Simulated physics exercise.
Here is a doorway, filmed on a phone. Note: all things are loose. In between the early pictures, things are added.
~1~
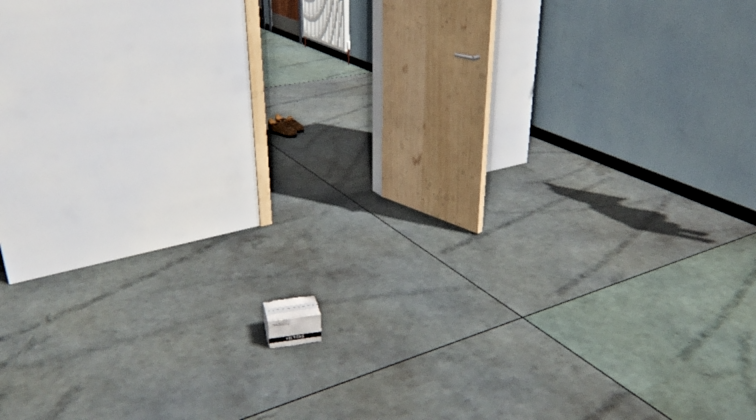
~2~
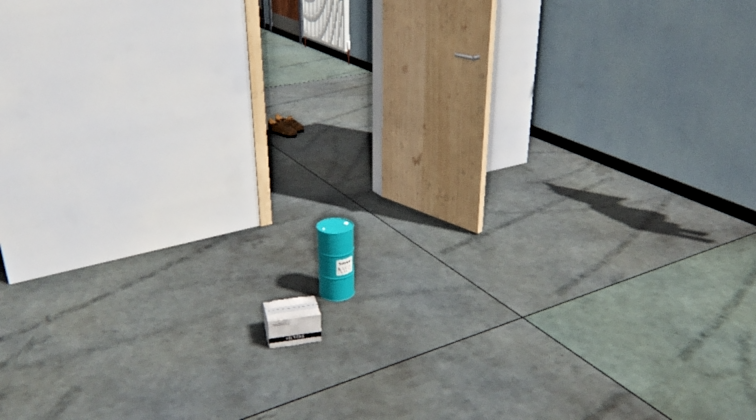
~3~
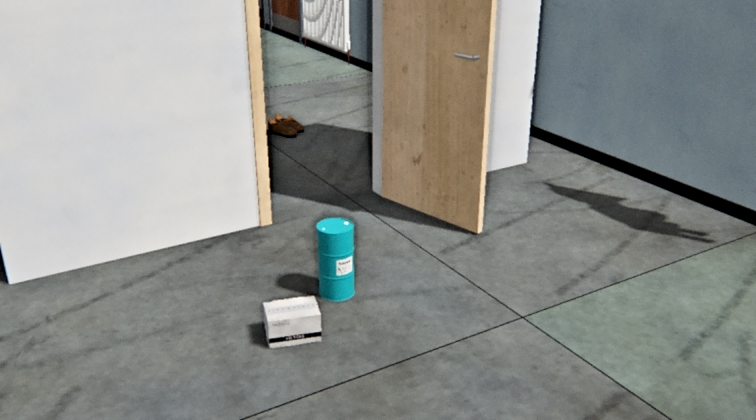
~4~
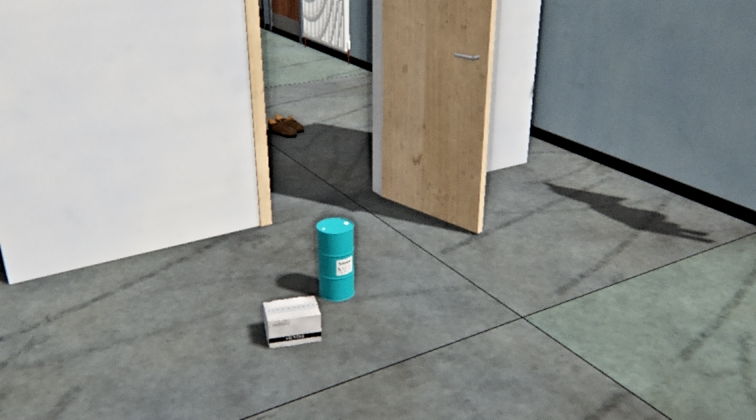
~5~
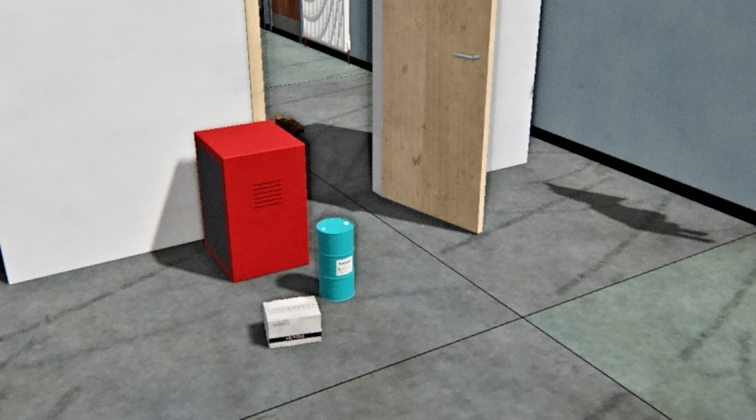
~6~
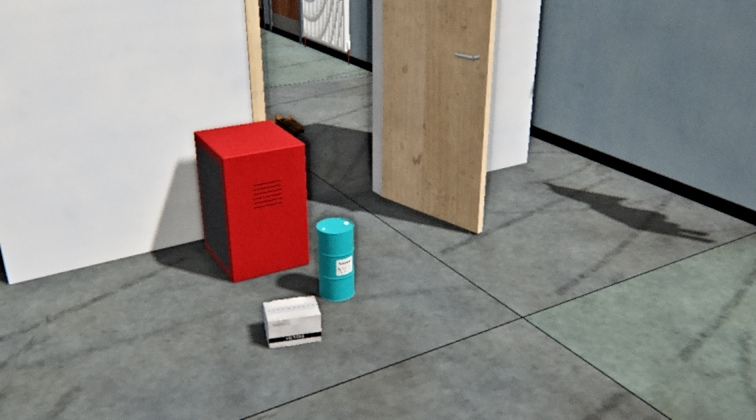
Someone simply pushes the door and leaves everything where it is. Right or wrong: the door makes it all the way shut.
Right.
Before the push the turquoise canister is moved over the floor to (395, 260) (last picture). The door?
Result: Door meets the jamb.
Then, 0.80 s later than the last frame, open by 86°.
Then, 1.50 s later than the last frame, open by 59°.
Then, 2.10 s later than the last frame, open by 36°.
Then, 2.70 s later than the last frame, open by 12°.
When it is over, open by 0°; all 3 as before. End places, in pixels of the last picture, red appliance near (252, 199).
